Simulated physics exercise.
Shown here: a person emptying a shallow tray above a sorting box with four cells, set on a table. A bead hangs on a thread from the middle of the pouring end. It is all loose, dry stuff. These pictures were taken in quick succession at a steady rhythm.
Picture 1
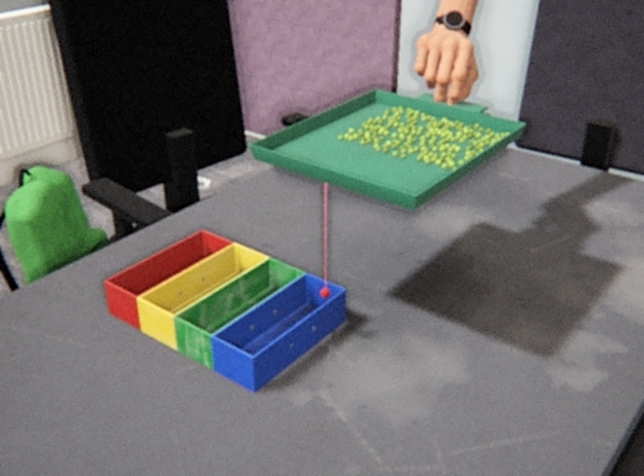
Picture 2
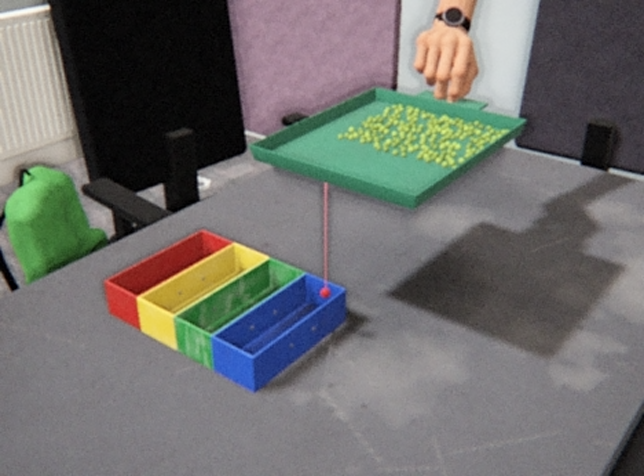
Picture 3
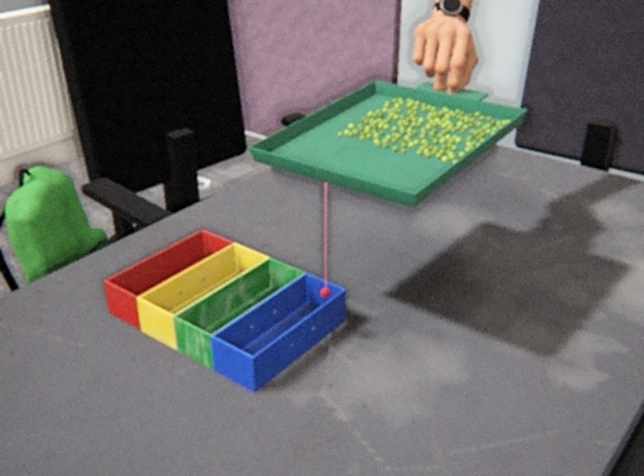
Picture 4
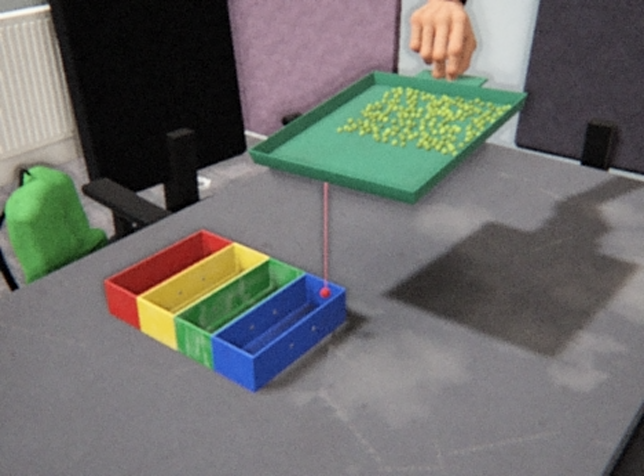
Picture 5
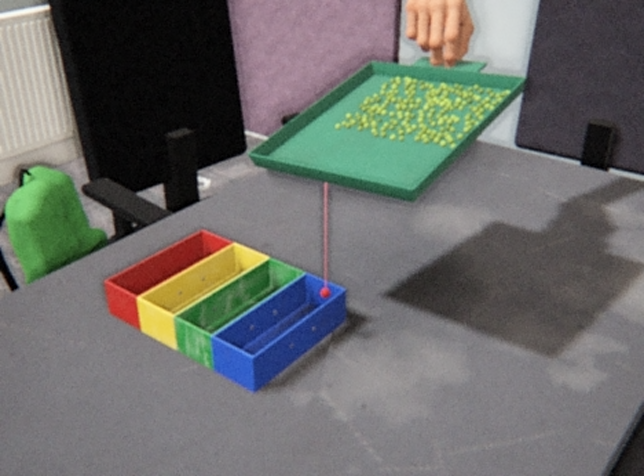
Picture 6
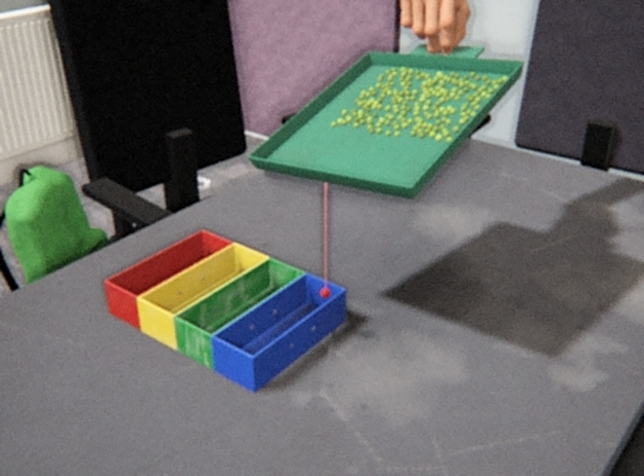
A hand raising the far end of a green tray of dried peas, slanting it above a four-coloured sorting box on a table.
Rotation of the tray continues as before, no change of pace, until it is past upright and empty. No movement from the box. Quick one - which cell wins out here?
The green one wins out.
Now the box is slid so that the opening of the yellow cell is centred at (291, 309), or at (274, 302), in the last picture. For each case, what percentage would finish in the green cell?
Respectively 0 % and 0 %.
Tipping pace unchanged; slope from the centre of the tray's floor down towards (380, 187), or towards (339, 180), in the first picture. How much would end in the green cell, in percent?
First case about 0 percent; second case about 10 percent.
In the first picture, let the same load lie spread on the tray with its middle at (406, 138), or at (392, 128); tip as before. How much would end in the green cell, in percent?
Around 80 percent the first time, around 90 percent the second.
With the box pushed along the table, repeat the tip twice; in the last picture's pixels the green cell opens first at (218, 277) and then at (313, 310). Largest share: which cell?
In turn: The cell in blue; that red cell.
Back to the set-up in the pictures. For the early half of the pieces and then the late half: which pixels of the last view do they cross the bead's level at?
Near (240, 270) to start, and near (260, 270) afterwards.
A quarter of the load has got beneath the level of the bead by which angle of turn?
A tilt of roughly 65°.
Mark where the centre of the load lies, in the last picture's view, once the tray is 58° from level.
In the last view, the load is centred close to (275, 176).
Shortly afterwards, tray tipped steeply; near two thirds on the tray; a little in the green cell; only a few in the yellow cell; only a few in the blue cell; near a quarter falling or outside the box.
Next, tray tipped right over; near a third on the tray; near a third in the green cell; a little in the yellow cell; only a few in the blue cell; only a few in the red cell; near a quarter falling or outside the box.
Some moments later, tray tipped past a quarter turn; the bulk in the green cell; a little in the yellow cell; a little in the blue cell; only a few in the red cell; only a few falling or outside the box.
In the end, tray tipped past a quarter turn; the bulk in the green cell; a little in the yellow cell; a little in the blue cell; only a few in the red cell; only a few outside the box.
